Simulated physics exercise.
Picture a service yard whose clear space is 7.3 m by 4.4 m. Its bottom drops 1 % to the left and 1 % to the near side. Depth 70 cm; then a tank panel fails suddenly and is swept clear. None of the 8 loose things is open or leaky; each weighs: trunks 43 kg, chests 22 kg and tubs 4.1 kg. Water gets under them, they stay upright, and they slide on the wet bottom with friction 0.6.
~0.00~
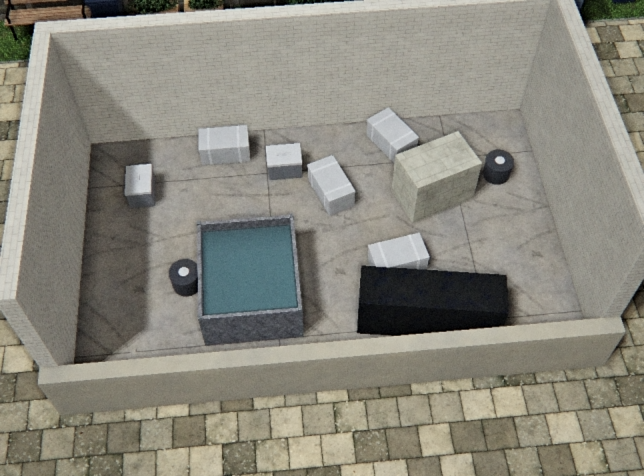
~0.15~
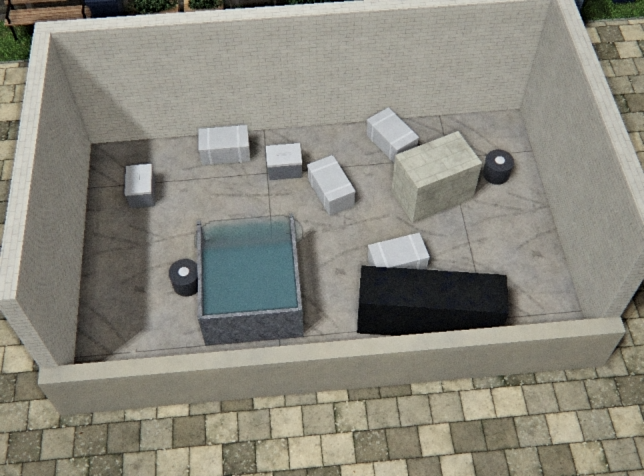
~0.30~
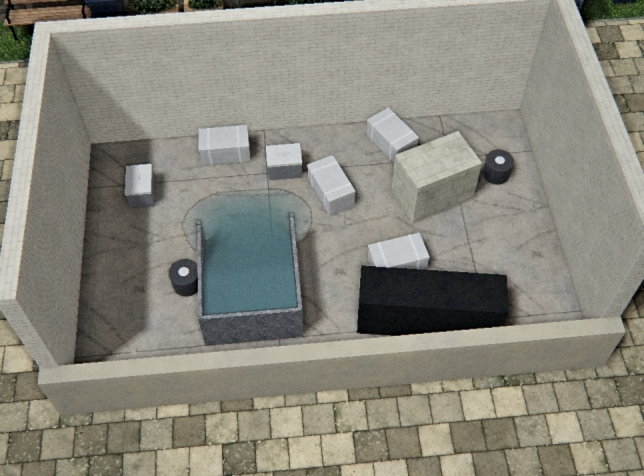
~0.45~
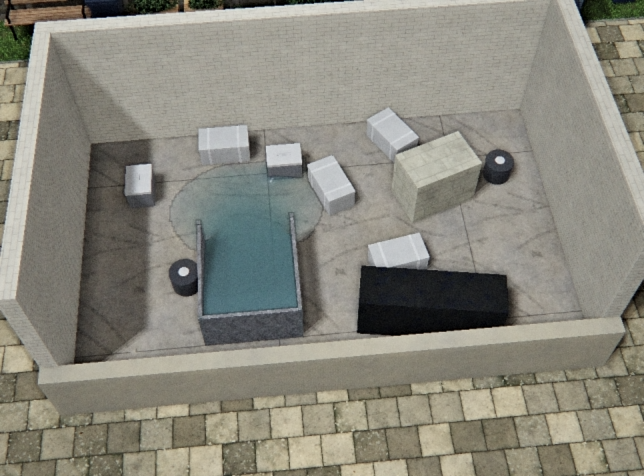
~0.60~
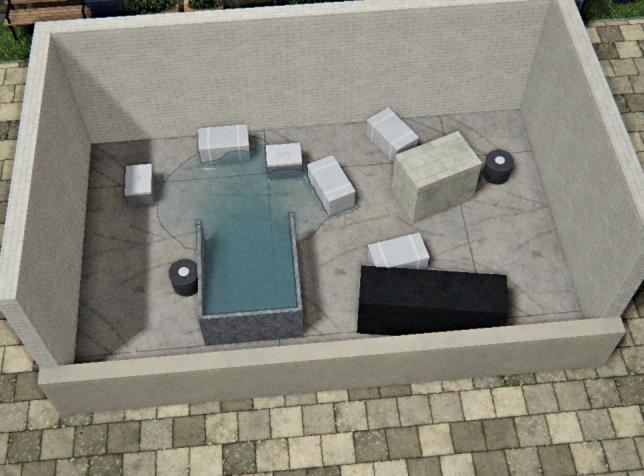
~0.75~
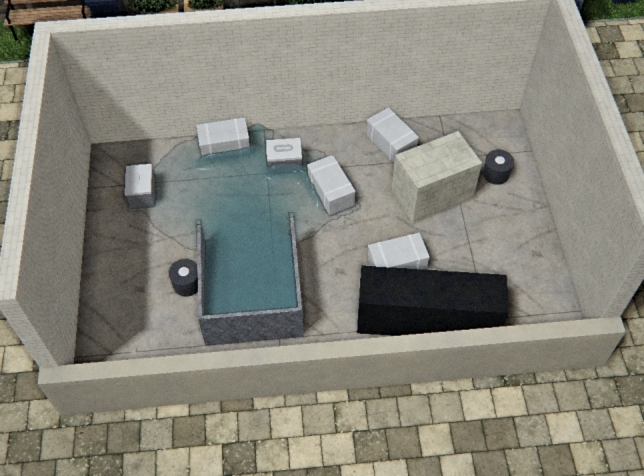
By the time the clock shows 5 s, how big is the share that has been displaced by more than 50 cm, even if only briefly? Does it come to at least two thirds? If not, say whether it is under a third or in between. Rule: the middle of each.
It will be a fair part, a third to two thirds.
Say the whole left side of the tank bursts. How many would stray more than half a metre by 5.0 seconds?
In that case the number is 2.
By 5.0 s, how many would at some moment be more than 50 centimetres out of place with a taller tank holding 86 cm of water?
Result: 5.
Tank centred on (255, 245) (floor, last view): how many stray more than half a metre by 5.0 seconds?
5.
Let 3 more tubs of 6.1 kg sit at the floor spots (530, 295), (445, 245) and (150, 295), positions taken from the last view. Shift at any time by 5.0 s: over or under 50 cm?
Outcome: Stays within first, stays within next, breaks the threshold last.
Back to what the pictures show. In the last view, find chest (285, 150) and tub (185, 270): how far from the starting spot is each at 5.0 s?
In turn: 150 cm, 10 cm.
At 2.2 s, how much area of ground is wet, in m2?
13 m2.
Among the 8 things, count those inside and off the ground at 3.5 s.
It comes to 2 of them.
After 1.1 s 1 of 8 are over 50 cm from their spots; 0 afloat.
After 2.2 s 2 of 8 are over 50 cm from their spots; 2 afloat.
After 3.5 s 4 of 8 are over 50 cm from their spots; 2 afloat.
After 5.0 s 4 of 8 are over 50 cm from their spots, and 4 have been at some point; 1 afloat.
